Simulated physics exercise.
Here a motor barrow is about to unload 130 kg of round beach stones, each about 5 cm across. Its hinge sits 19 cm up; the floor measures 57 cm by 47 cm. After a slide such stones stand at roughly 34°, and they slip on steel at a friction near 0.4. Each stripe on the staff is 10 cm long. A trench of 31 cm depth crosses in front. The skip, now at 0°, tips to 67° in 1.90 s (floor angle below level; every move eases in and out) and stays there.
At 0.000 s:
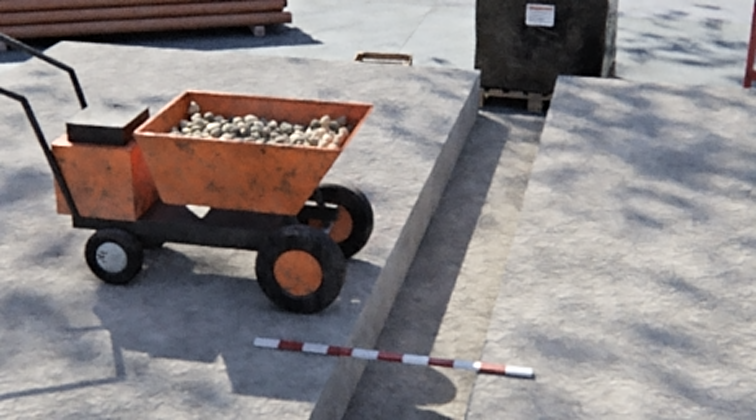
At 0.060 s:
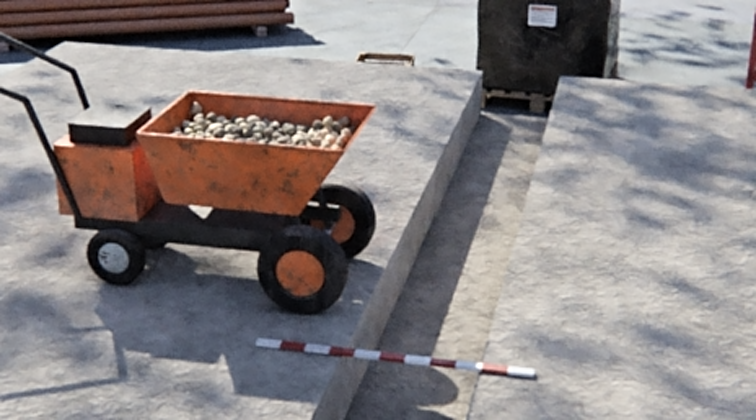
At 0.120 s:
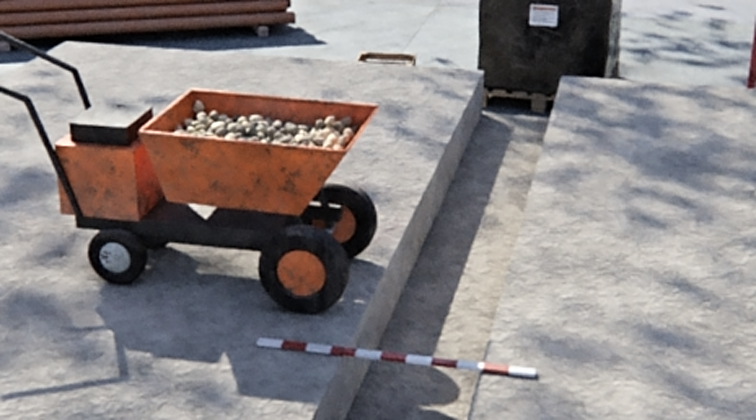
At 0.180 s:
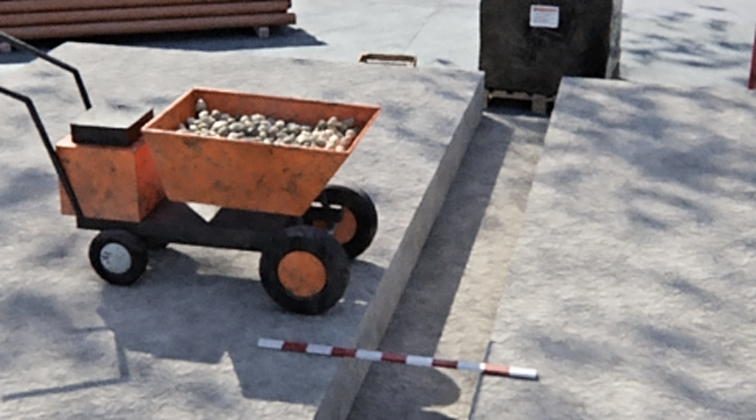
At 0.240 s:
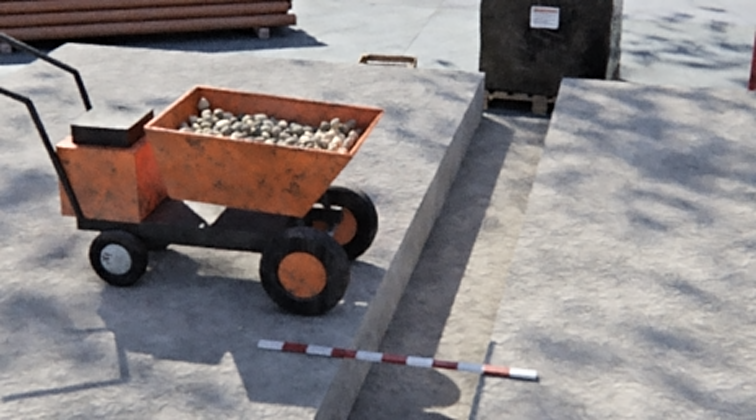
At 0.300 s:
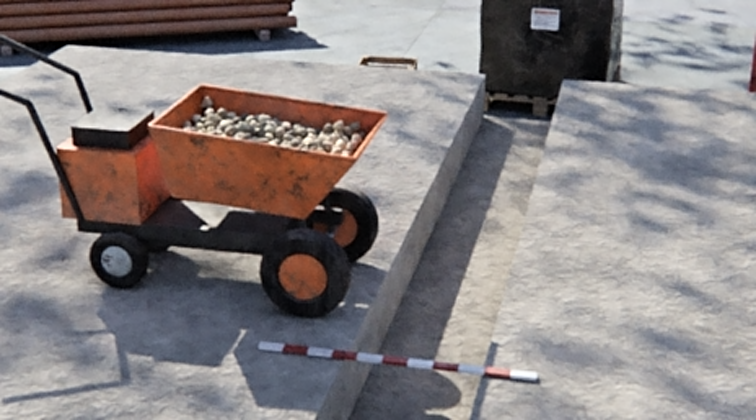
At the start, an orange motor barrow with a skip full of round stones stands on grey ground beside a trench, a red-and-white striped staff lying across it. The skip then slowly tilts a little forward to the right, its rear edge lifting from the chassis, while the wheels stay in place.
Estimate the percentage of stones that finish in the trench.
Close to 71 in a hundred.
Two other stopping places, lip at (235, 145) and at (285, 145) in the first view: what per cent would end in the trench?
First some 95, then 100 per cent.
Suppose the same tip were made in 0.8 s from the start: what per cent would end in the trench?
In that case some 55 per cent.
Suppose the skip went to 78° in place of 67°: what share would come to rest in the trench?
It would be near 70 per cent.
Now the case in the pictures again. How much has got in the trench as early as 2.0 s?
About 25 per cent by then.
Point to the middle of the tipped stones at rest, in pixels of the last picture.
Their middle is at about (479, 347).
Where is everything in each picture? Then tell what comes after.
In the first frame, the skip is at 0°, its lip at (340, 152); the top of the load is at (268, 126).
In the second frame, the skip is at 0°, its lip at (343, 152); the top of the load is at (270, 126); the stones move at 0.1 m/s on average.
In the third frame, the skip is at 1°, its lip at (346, 153); the top of the load is at (258, 125); the stones move at 0.1 m/s on average.
The fourth frame shows lip at (348, 154), floor tilted 2°, highest stones at (255, 123); the stones move at 0.2 m/s on average.
The fifth frame shows lip at (352, 157), floor tilted 3°, highest stones at (246, 122); the stones move at 0.2 m/s on average.
In the sixth frame, the skip is at 4°, its lip at (356, 160); the top of the load is at (233, 121); the stones move at 0.2 m/s on average.
After 1.4 s the floor is at 56°; 100 % in the skip; the foremost stones are at (450, 219).
After 2.0 s the floor is at 67°; 55 % in the skip, 25 % in the trench, 19 % past the trench; the foremost stones are at (597, 326).
After 2.3 s the floor is at 67°; 33 % in the skip, 38 % in the trench, 29 % past the trench; the foremost stones are at (681, 344).
After 4.3 s the floor is at 67°; 0 % in the skip, 71 % in the trench, 29 % past the trench; the foremost stones are at (728, 347).
